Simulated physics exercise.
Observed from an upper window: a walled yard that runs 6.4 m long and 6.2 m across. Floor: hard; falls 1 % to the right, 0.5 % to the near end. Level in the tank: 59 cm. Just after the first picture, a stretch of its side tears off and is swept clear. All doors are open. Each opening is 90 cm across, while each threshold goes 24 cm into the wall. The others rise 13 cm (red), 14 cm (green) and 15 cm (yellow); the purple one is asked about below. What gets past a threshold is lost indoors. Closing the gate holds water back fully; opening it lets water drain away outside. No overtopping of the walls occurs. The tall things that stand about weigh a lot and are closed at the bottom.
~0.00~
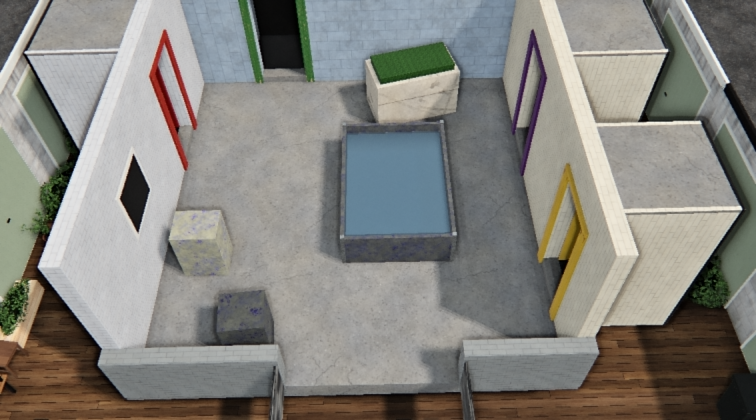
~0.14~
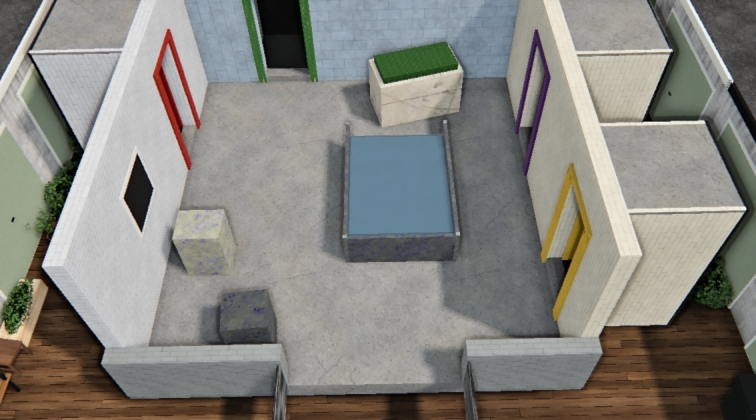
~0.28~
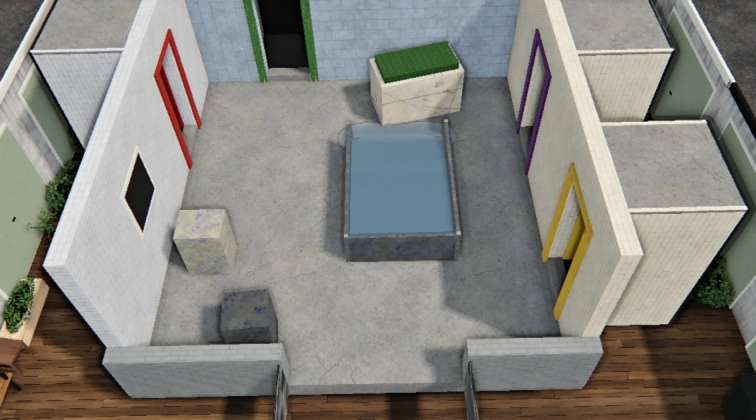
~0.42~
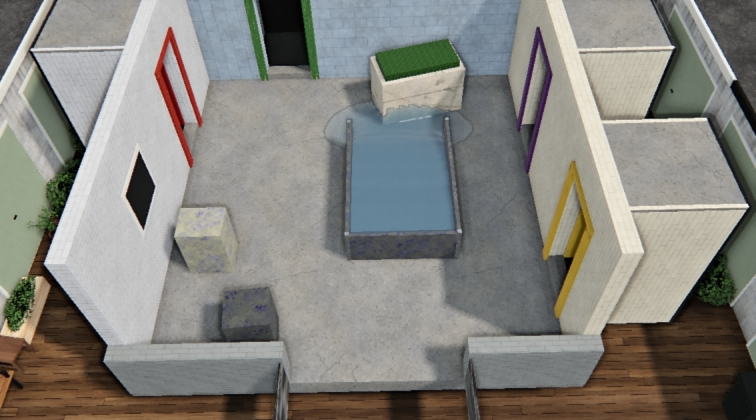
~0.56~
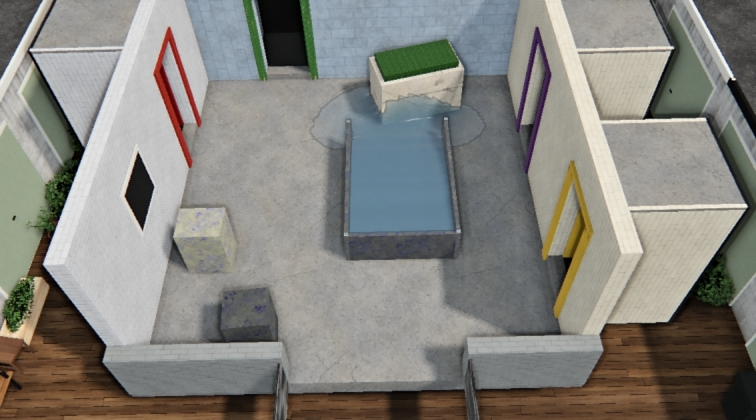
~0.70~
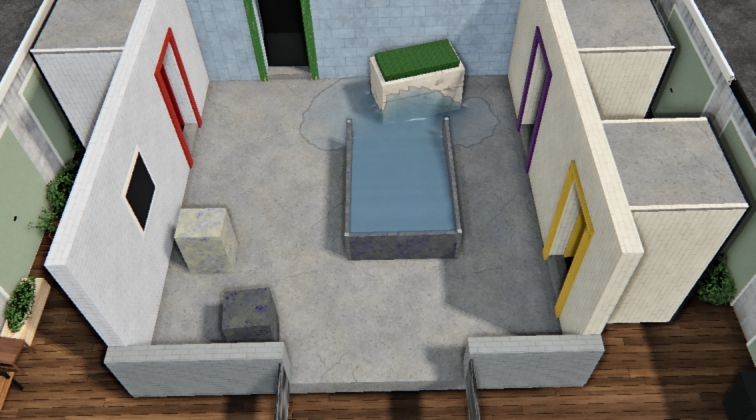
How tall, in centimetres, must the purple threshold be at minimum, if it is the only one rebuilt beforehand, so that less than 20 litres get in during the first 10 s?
It needs to be at least 19 cm tall.
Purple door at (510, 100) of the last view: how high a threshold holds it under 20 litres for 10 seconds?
Minimum: About 23 cm.
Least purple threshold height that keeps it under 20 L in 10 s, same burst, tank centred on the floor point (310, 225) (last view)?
That setup calls for roughly 6.0 cm.
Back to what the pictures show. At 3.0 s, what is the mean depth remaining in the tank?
The mean depth is about 21 cm.
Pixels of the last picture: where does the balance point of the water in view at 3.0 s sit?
The water is centred around (388, 144) in the last picture's pixels.
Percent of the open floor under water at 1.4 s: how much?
20 %.
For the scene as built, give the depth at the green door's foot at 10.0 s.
Lab note: Depth approx. 5.5 cm.
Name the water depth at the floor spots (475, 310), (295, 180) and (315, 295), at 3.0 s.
Approx. 0 / 0 / 0 cm.
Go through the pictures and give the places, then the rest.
The tank at (395, 179) is whole and still, 59 cm deep; the purple door at (527, 112) is dry, in the first picture.
Water pours out on the far side and has run 0.3 m, to a hidden place; about 8 cm deep outside, 59 cm at the back, in the second picture.
The front is at a hidden place, 0.7 m from the gap on the far side; 1.3 m2 of floor is wet, 59 cm left at the back, in the third picture.
Water pours out on the far side and has run 1.2 m, to (366, 104); about 12 cm deep outside, 59 cm at the back, in the fourth picture.
The gap is on the far side, the front 1.6 m out at (359, 90); the back of the tank holds 59 cm, in the fifth picture.
The gap is on the far side, the front 2.0 m out at (349, 79); the back of the tank holds 58 cm; the purple door at (532, 109), 2.4 m from the gap, is still 1.1 m from the nearest water, in the sixth picture.
After 1.4 s water covers 20 % of the floor, deepest (42 cm) near (394, 129); 7 cm at the purple door, 0 litres in over its 20 cm threshold.
After 3.0 s water covers 45 % of the floor, deepest (32 cm) near (444, 79); 19 cm at the purple door, 12 litres in over its 20 cm threshold.
After 10.0 s water covers 100 % of the floor, deepest (12 cm) near (552, 362); 8 cm at the purple door, 17 litres in over its 20 cm threshold.
At the purple door as built, the water arrived by 1.4 s and peaked near 21 cm at 2.6 s.
Run again over the same 10 s with other heights there, 44 litres in over 16 cm, 11 litres over 21.5 cm. The limit of 20 litres is kept from about 19 cm up.
